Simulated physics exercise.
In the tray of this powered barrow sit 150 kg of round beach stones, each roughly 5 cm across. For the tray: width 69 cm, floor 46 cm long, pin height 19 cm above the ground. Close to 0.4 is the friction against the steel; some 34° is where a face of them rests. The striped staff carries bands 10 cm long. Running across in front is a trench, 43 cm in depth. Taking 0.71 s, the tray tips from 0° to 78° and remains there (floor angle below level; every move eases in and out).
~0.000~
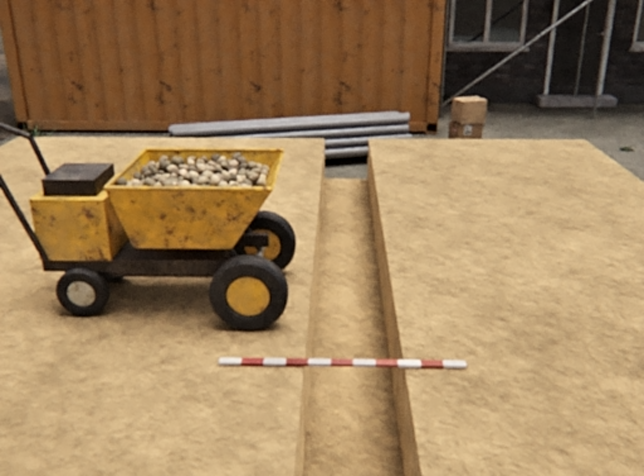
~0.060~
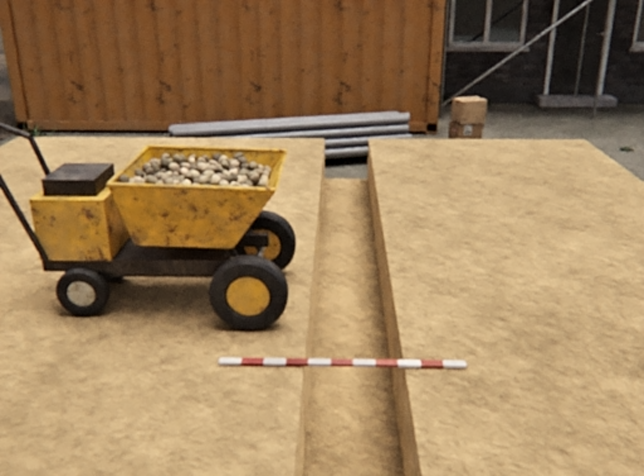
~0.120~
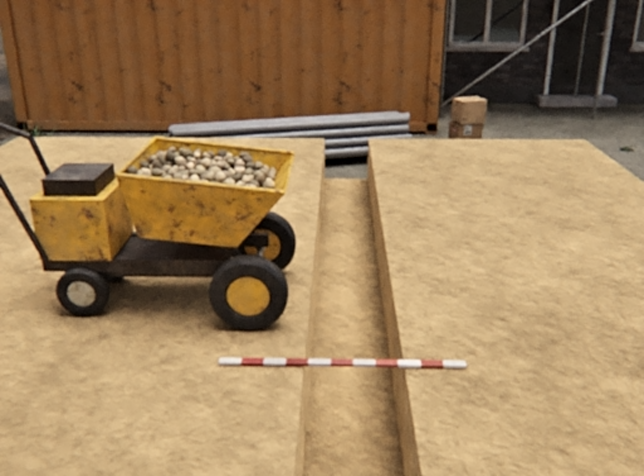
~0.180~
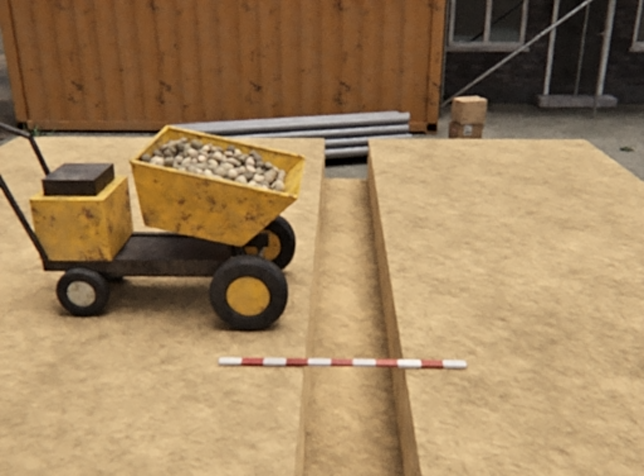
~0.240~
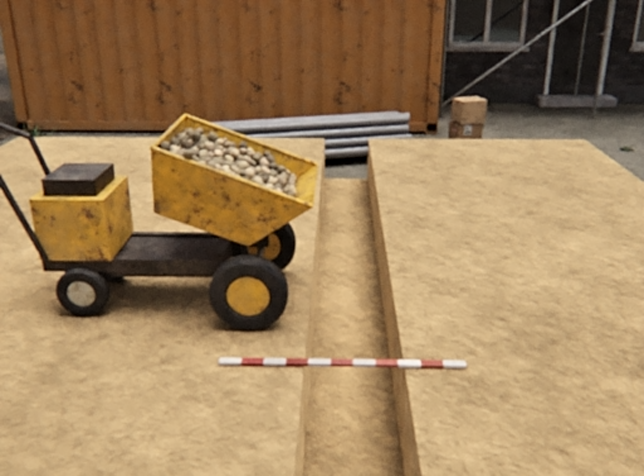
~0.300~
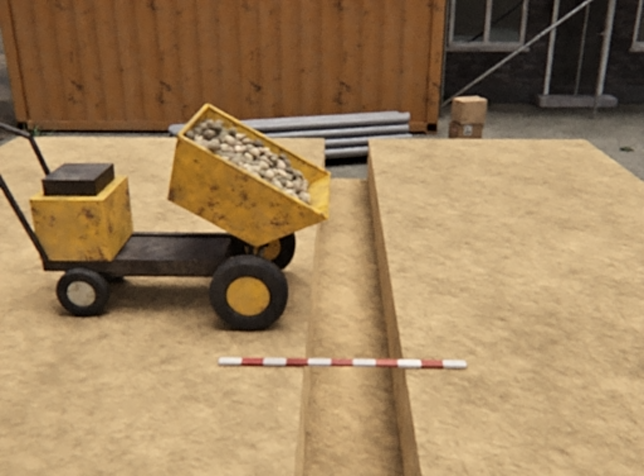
Beside a narrow trench, a barrow's yellow tray of rounded stones tilts steeply to the right.
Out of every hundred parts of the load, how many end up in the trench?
Close to 36 in a hundred.
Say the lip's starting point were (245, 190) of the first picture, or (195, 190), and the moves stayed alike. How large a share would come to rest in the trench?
60 and 100 %.
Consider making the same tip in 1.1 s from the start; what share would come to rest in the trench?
It would be near 45 per cent.
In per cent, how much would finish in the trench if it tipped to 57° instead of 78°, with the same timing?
It would be close to 25 percent.
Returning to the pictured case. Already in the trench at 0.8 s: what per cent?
Some 15 per cent of the load by that point.
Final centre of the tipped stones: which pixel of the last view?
Around (429, 298).
After 0.5 s the floor is at 66°; 100 % in the tray; the foremost stones are at (359, 249).
After 0.8 s the floor is at 78°; 50 % in the tray, 14 % in the trench, 37 % past the trench; the foremost stones are at (460, 308).
After 1.2 s the floor is at 78°; 8 % in the tray, 27 % in the trench, 65 % past the trench; the foremost stones are at (623, 283).
After 3.1 s the floor is at 78°; 0 % in the tray, 36 % in the trench, 64 % past the trench; the foremost stones are past the picture's edge.
